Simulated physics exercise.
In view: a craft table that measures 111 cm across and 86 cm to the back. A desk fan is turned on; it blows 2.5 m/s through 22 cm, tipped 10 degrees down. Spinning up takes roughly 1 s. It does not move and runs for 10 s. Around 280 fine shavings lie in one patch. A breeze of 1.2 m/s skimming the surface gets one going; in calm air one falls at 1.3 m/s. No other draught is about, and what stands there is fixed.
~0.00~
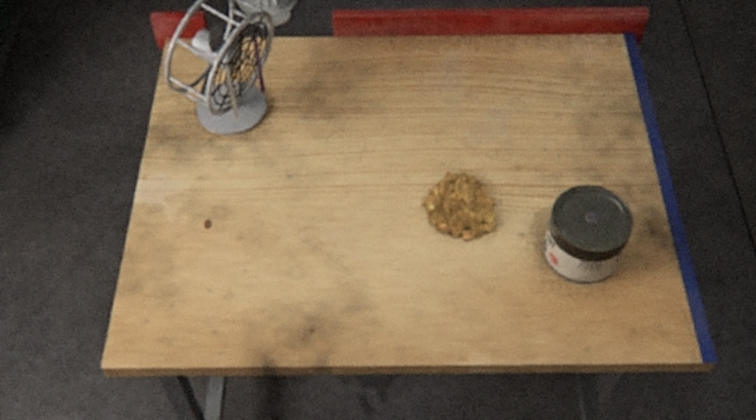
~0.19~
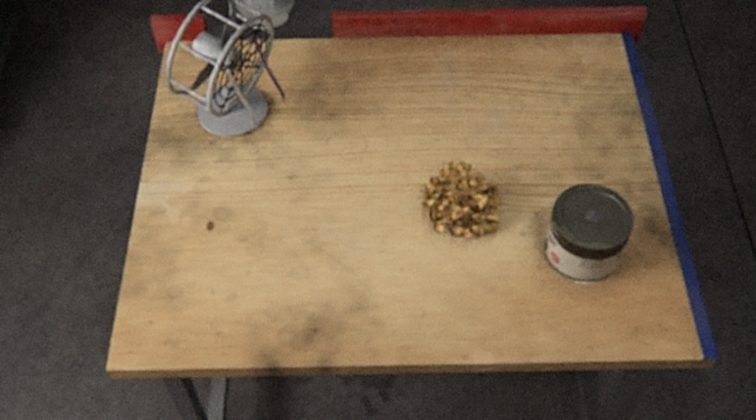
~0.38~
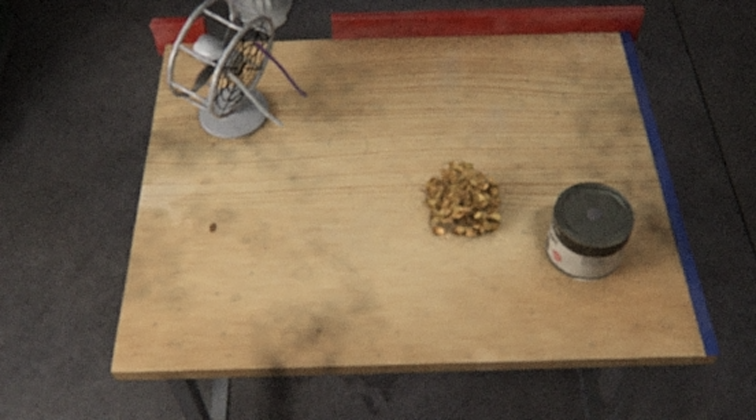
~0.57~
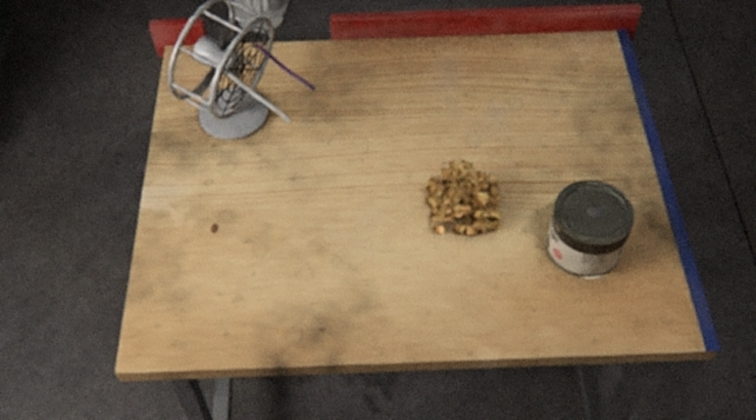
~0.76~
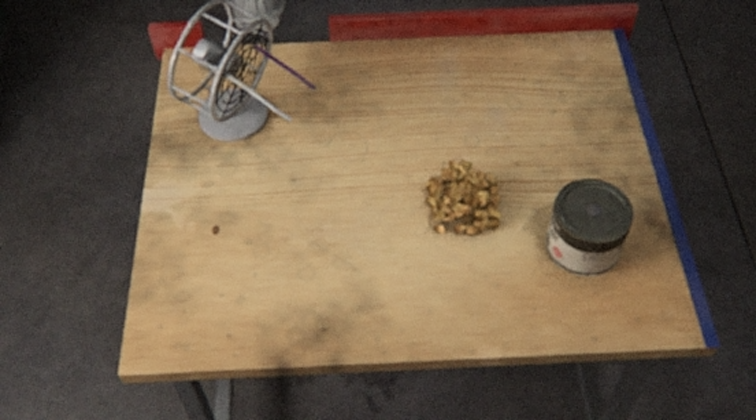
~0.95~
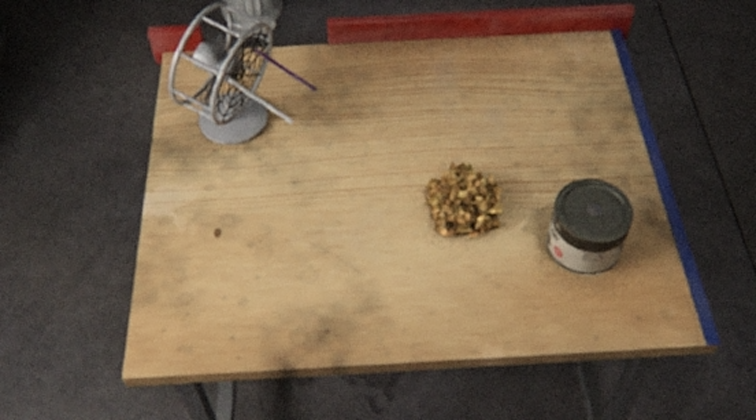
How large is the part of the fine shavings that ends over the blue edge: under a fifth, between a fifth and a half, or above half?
The share over the blue edge is from a fifth to a half.
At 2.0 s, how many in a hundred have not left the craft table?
About 20 %.
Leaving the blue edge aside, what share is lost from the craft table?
Near 60 %.
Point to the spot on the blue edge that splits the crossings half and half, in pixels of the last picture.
Near (669, 182).
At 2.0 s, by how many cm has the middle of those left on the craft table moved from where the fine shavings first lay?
About 20 cm.
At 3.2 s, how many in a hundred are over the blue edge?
About 30 %.
After 2.0 s, 30 % are over the blue edge; the middle of those still in play is near (549, 222); 74 % have settled or left.
After 3.2 s, 35 % are over the blue edge; 94 % have settled or left.
After 5.5 s, 36 % are over the blue edge; 96 % have settled or left.
After 10.0 s, at the end, 36 % are over the blue edge.
